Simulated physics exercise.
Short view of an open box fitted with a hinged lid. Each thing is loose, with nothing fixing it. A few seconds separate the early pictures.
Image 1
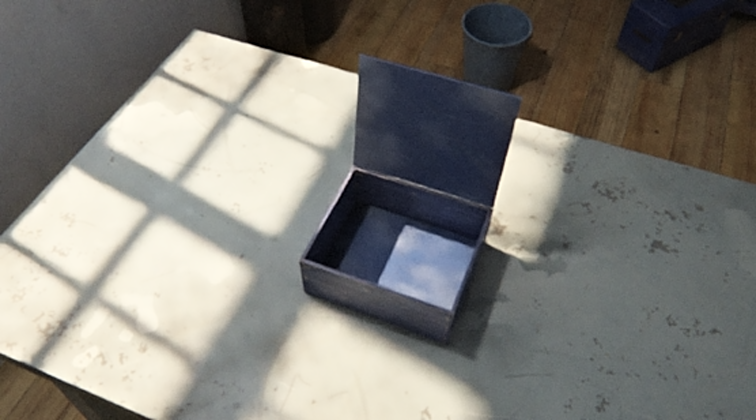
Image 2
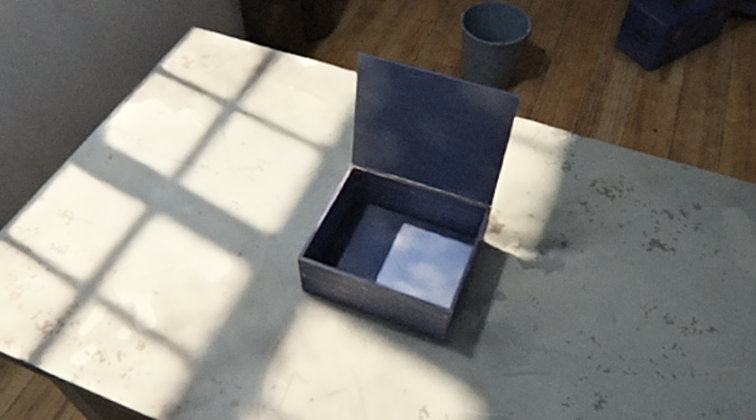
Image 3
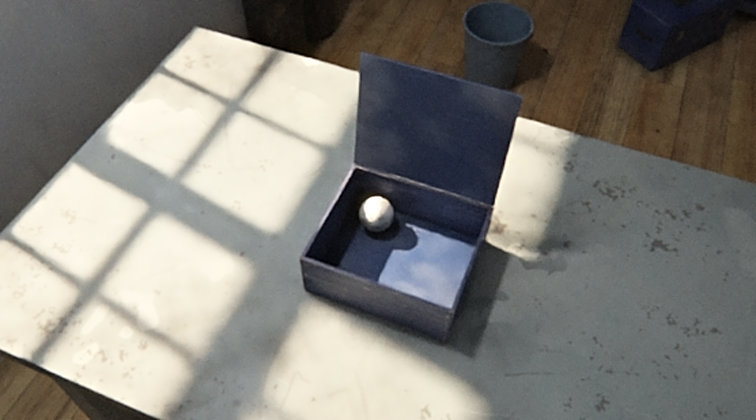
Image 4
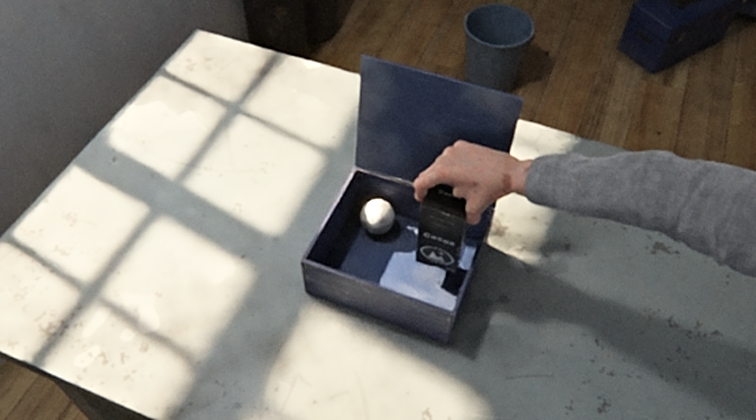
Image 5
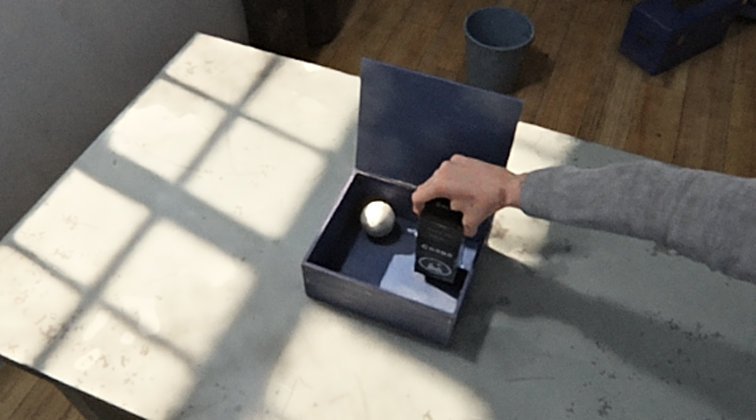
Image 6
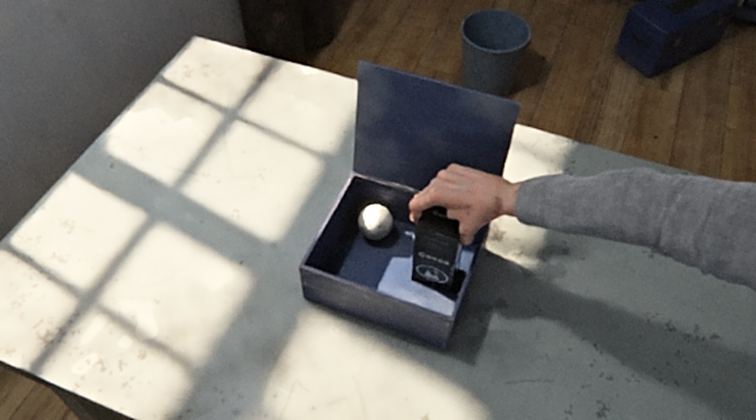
On a pale, worn tabletop above a wooden floor, seen from above at an angle, window light falls in bright patches. An open dark blue box with a raised hinged lid sits near the middle, empty at first, with a grey-blue bucket behind. A white ball appears inside, then a grey-sleeved arm from the right lowers a black carton beside it, still gripping it.
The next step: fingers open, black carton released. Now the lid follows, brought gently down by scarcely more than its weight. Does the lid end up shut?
No.
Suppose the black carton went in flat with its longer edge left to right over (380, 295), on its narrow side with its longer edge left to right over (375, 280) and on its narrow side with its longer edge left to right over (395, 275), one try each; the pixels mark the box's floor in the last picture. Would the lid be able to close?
In case one it ends up closed, in case two it ends up closed and in case three it ends up closed.
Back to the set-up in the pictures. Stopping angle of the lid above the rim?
Around 45 degrees.
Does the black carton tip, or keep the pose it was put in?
As it turns out, the black carton keeps its original angle.
Then, 1.30 s later than the last frame, lid 81° above the rim.
Then, 1.60 s later than the last frame, lid 58° above the rim.
When it is over, lid 44° above the rim; both as before. End places, in pixels of the last picture, black carton near (439, 248).
